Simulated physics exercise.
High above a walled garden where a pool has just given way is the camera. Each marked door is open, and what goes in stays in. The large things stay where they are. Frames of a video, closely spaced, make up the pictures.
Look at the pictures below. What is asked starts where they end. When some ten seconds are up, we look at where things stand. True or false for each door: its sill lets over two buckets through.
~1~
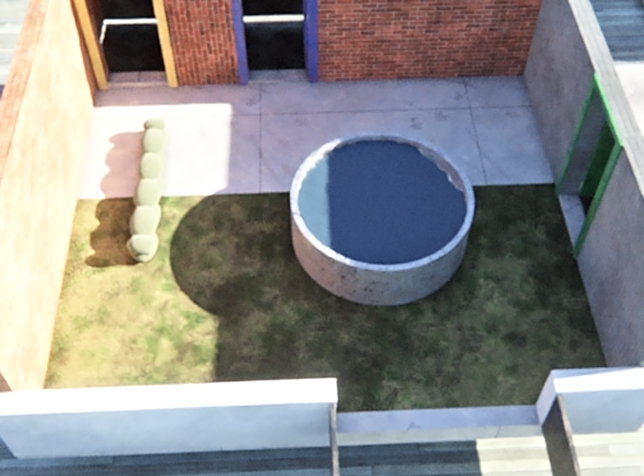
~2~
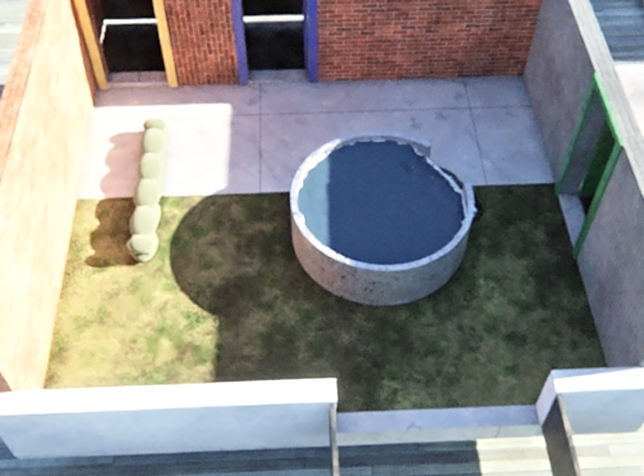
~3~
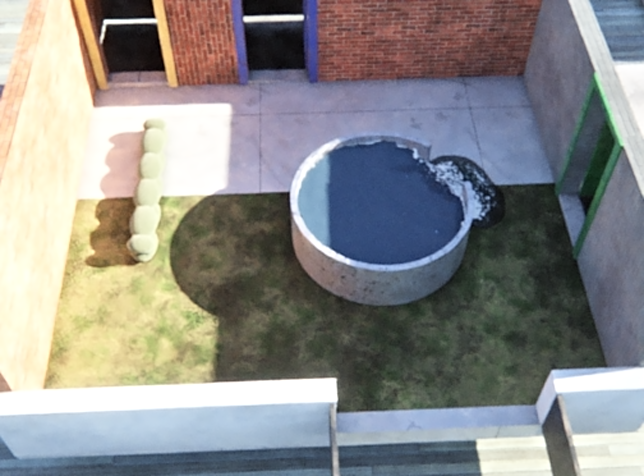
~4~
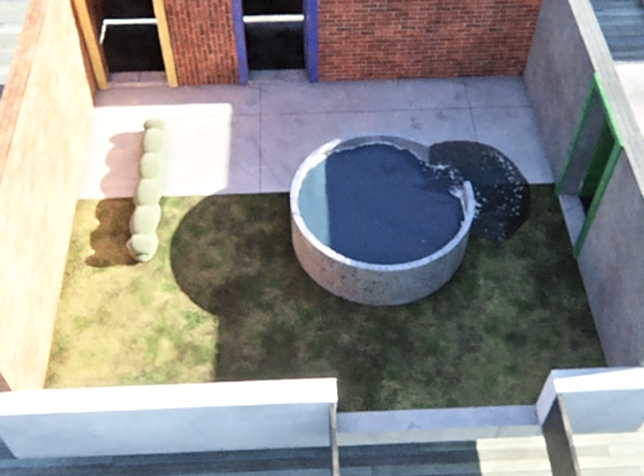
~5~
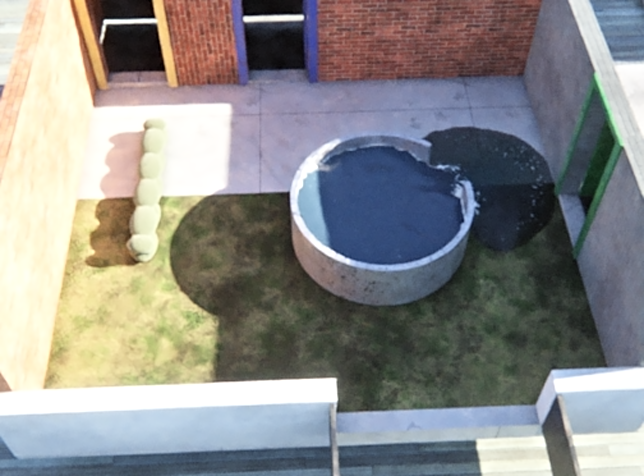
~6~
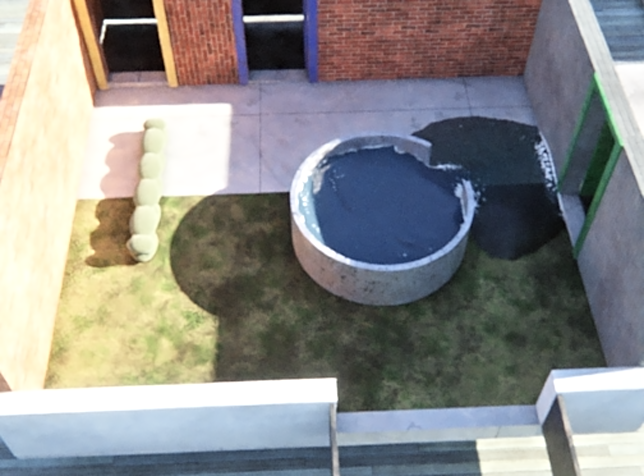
The yellow door false; the blue door false; the green door true.
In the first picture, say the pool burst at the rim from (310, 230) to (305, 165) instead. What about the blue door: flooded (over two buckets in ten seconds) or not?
As for the blue door, it tops the mark.
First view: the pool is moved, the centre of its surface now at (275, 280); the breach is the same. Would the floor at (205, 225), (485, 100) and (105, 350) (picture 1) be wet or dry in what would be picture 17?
Result: Spared; inundated; spared.
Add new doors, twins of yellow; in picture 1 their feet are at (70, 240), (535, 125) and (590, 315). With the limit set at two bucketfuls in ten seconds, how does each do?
Lab note, doors in listed order: Under the limit, over the limit, under the limit.
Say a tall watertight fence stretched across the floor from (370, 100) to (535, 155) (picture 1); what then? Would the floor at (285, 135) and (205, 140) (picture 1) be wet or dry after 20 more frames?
Going in the order asked: Inundated, inundated.
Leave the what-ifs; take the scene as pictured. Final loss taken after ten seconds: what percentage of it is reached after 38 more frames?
I'd put it at 55 per cent.
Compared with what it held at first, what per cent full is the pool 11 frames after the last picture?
That comes to some 60 per cent.
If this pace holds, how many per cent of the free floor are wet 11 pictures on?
About 20 per cent.
A moment on, water covers 15 % of the floor; the yellow door not reached, the blue door not reached, the green door under two buckets in.
Next, water covers 20 % of the floor; the yellow door not reached, the blue door not reached, the green door over two buckets in.
Then, water covers 45 % of the floor; the yellow door not reached, the blue door wet at the sill, nothing in, the green door far over two buckets in.
Later, water covers 70 % of the floor; the yellow door wet at the sill, nothing in, the blue door wet at the sill, nothing in, the green door far over two buckets in.
In the end, water covers 95 % of the floor; the yellow door under two buckets in, the blue door wet at the sill, nothing in, the green door far over two buckets in.
